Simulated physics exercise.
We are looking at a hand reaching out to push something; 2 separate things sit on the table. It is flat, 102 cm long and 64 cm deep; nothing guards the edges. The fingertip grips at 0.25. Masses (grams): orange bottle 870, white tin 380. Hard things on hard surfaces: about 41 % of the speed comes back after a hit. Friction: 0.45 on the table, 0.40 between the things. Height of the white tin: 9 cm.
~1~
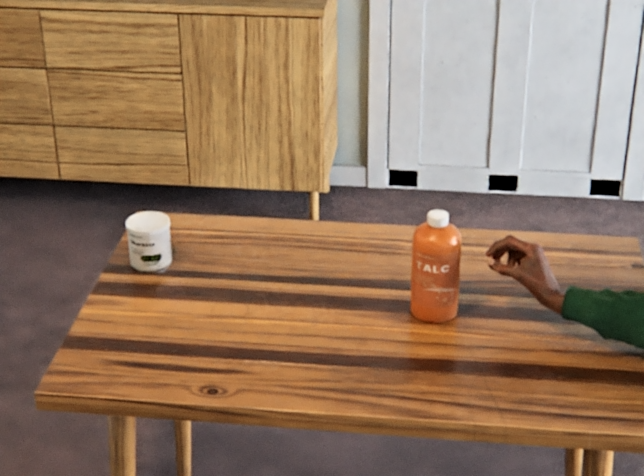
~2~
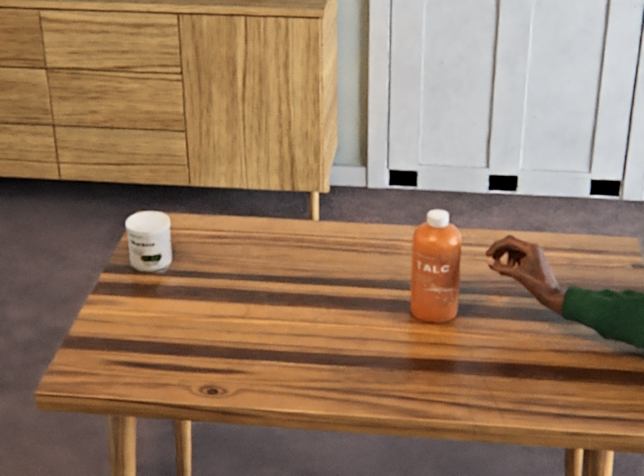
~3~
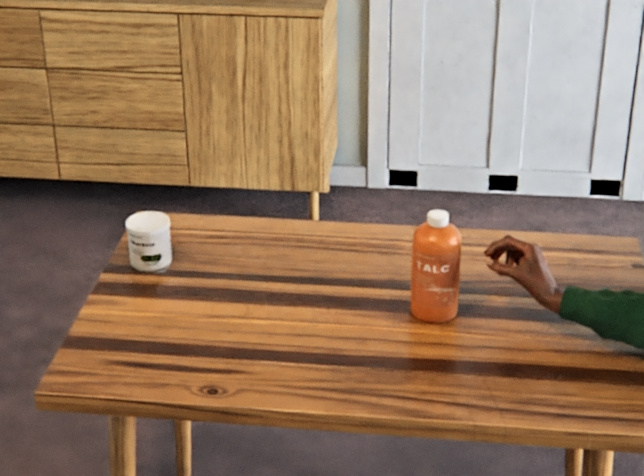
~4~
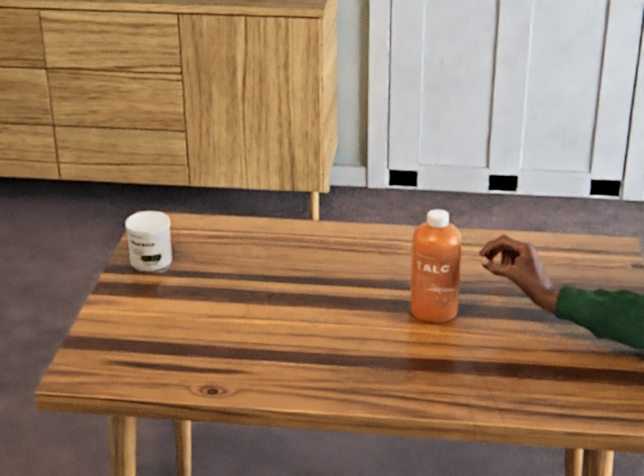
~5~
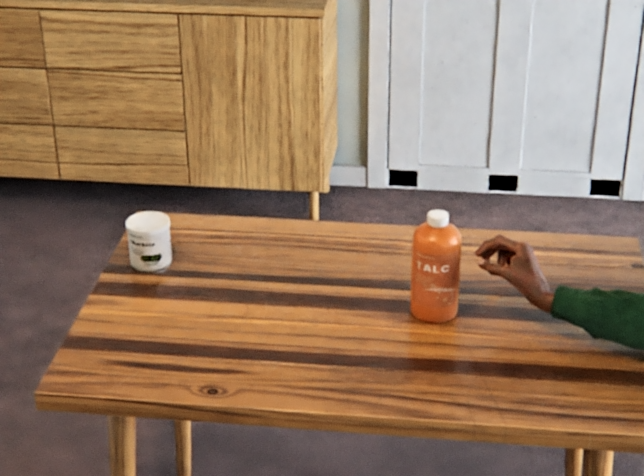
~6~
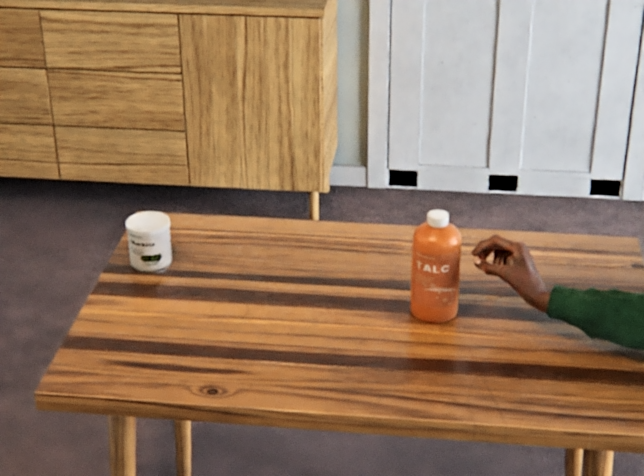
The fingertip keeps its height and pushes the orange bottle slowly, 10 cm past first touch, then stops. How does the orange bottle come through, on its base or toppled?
The orange bottle falls over.
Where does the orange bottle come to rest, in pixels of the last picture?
Near (348, 286).
Then, 0.70 s on from there, hand has come 10 cm; orange bottle 32° off upright near (403, 258).
Then, 1.00 s on from there, hand has come 13 cm; orange bottle on its side near (351, 285).
In the end, toppled on the table, orange bottle; white tin under 5 cm from the start. At the end, from the last picture's camera, orange bottle near (348, 286).
